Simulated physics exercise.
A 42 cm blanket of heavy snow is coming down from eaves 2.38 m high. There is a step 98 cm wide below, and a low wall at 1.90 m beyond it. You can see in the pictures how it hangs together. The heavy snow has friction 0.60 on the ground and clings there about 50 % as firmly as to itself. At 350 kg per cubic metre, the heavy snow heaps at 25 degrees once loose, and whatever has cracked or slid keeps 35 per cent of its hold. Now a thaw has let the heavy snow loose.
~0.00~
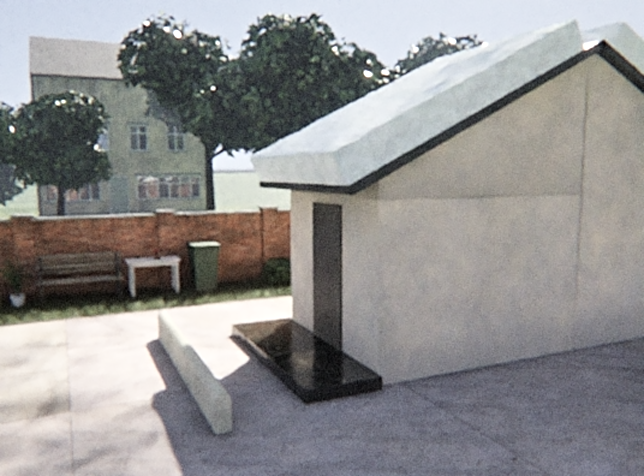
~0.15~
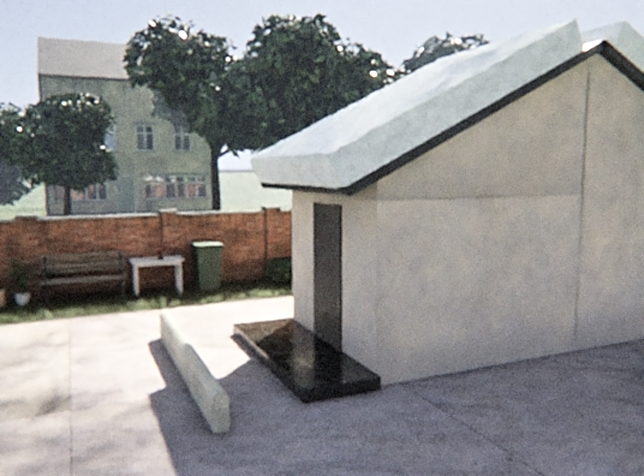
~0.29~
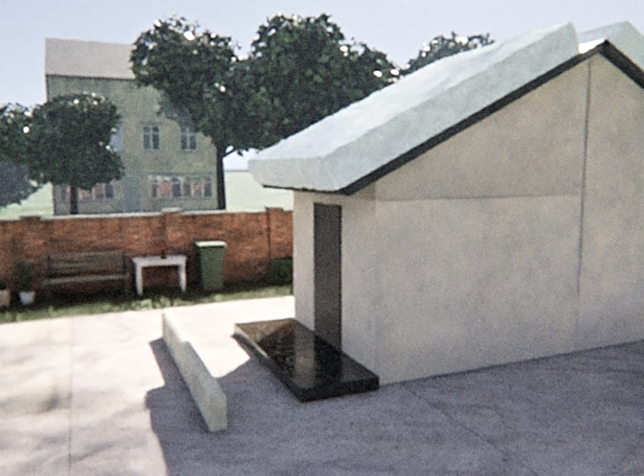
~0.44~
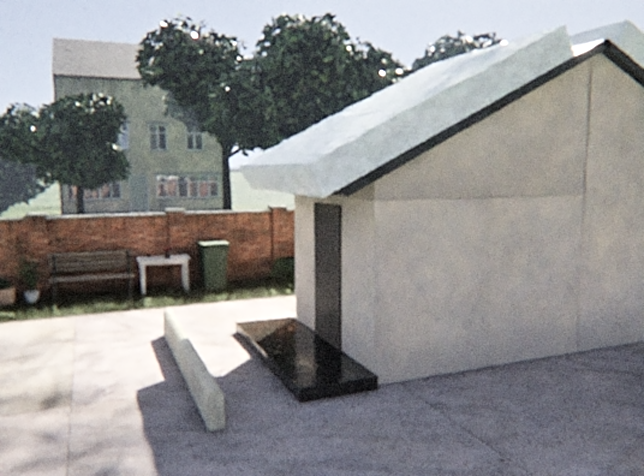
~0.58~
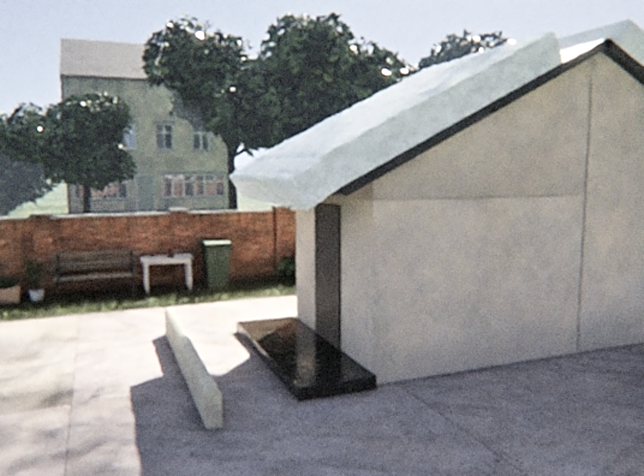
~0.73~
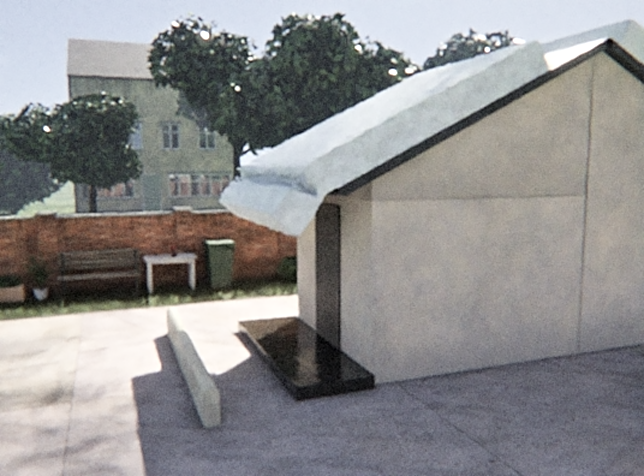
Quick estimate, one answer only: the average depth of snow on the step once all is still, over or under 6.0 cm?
I would say under.
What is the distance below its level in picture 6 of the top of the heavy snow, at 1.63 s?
Measured change: About 1.3 m.
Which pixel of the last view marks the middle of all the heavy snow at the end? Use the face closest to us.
(90, 415).
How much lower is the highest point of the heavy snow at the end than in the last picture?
Around 3.6 m.
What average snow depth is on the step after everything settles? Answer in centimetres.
The average comes out at roughly 1 cm.
After 1.14 s, 74 % of the snow is still up on the roof and 26 % is falling or down.
After 1.63 s, 30 % of the snow is still up on the roof and 70 % is falling or down.
After 2.11 s, none of the snow is still up on the roof and all is falling or down.
After 2.60 s, none of the snow is still up on the roof and all is falling or down.
After 3.50 s, at the end, none of the snow is still up on the roof and the snow on the step is 7 mm deep on average.
